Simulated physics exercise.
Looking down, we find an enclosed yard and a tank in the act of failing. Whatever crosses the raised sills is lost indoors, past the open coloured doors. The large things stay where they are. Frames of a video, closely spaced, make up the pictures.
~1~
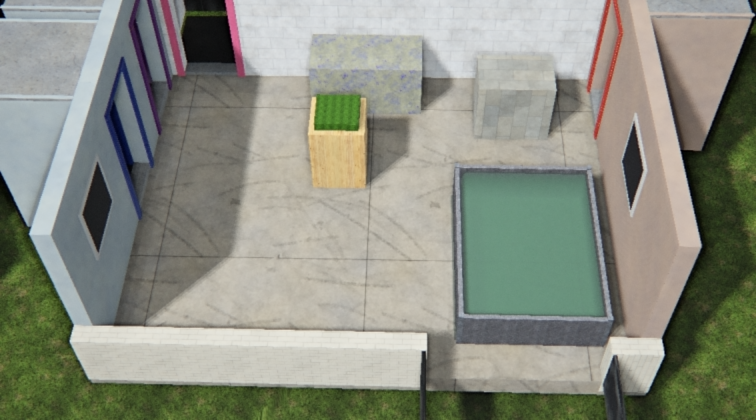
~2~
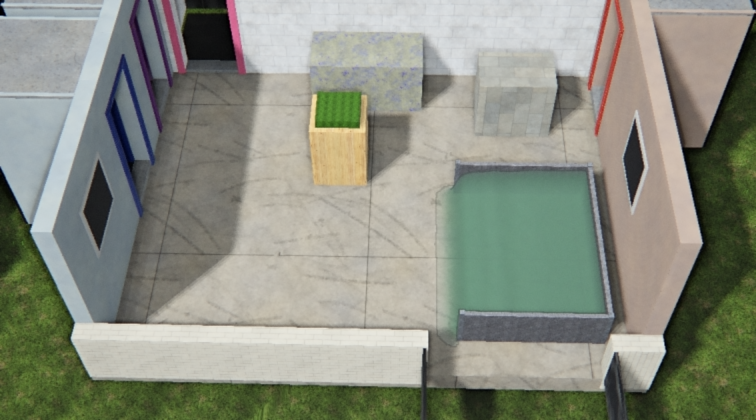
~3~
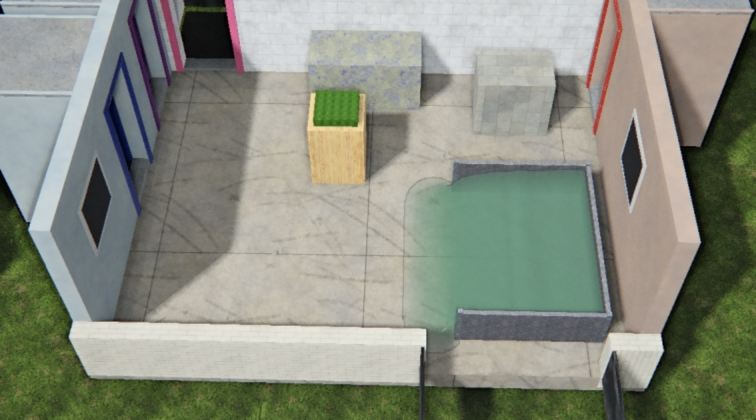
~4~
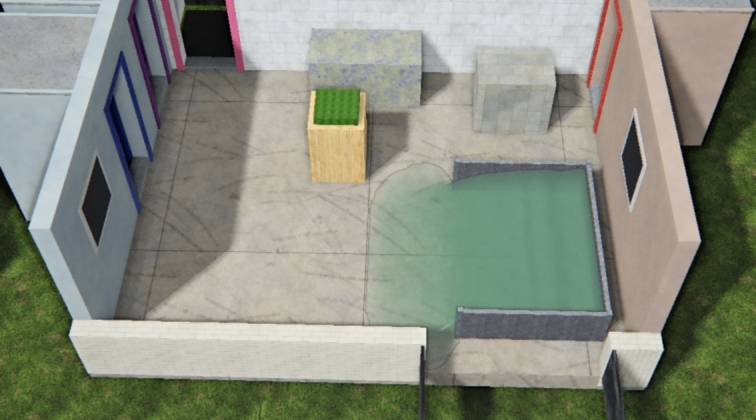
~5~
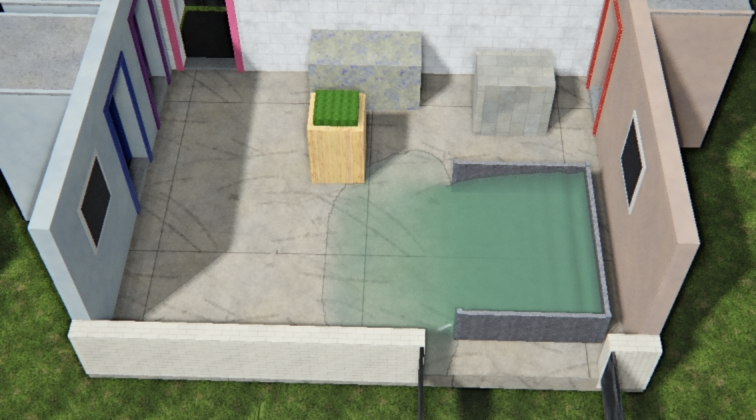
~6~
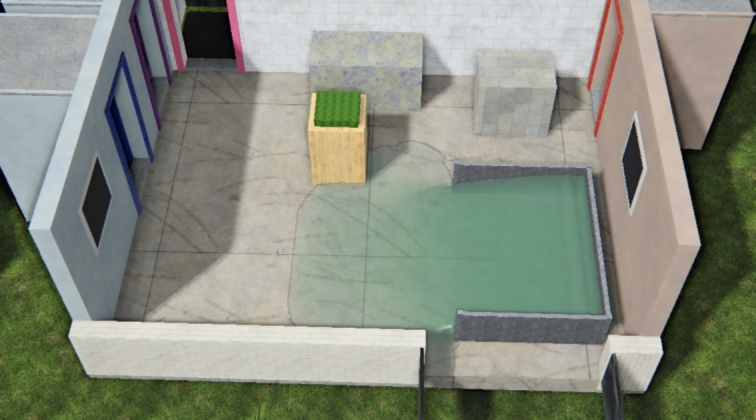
An enclosed yard with a pale stone floor, walled in light blue, white and pinkish brown, is seen from above. A wooden planter topped with green stands near the centre, two grey blocks sit by the back wall, and a dark-rimmed tank of green water lies at right. The tank's left side opens and water pours out leftward, spreading thinly across the floor while the view barely shifts.
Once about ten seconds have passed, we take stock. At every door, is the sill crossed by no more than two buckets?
The purple door: Yes, it stays at two or less. The pink door: No, more than that crosses. The red door: Yes, it stays at two or less. The blue door: No, more than that crosses.
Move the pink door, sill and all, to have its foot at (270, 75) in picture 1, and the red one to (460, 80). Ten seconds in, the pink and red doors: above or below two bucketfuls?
My reading: Pink exceeds the limit, red stays within the limit.
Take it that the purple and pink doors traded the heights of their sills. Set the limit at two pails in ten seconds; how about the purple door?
As I read it, the purple exceeds it.
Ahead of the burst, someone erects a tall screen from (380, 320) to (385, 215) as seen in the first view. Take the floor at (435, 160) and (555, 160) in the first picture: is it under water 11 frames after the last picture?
In turn: Awash, no water.
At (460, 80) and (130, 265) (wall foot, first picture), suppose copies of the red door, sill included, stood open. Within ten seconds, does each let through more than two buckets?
Comes up short; tops it.
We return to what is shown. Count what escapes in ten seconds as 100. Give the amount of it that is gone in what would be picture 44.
I'd put it near 60 in a hundred.
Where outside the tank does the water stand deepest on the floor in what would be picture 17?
Deepest point: About (107, 350).
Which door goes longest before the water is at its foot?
Last comes the red door.
A moment on, water covers 50 % of the floor; the purple door not reached, the pink door not reached, the red door not reached, the blue door not reached.
Next, water covers 60 % of the floor; the purple door not reached, the pink door not reached, the red door not reached, the blue door under two buckets in.
Then, water covers 70 % of the floor; the purple door wet at the sill, nothing in, the pink door under two buckets in, the red door not reached, the blue door over two buckets in.
Later, water covers 80 % of the floor; the purple door wet at the sill, nothing in, the pink door far over two buckets in, the red door not reached, the blue door far over two buckets in.
In the end, water covers 90 % of the floor; the purple door wet at the sill, nothing in, the pink door far over two buckets in, the red door wet at the sill, nothing in, the blue door far over two buckets in.
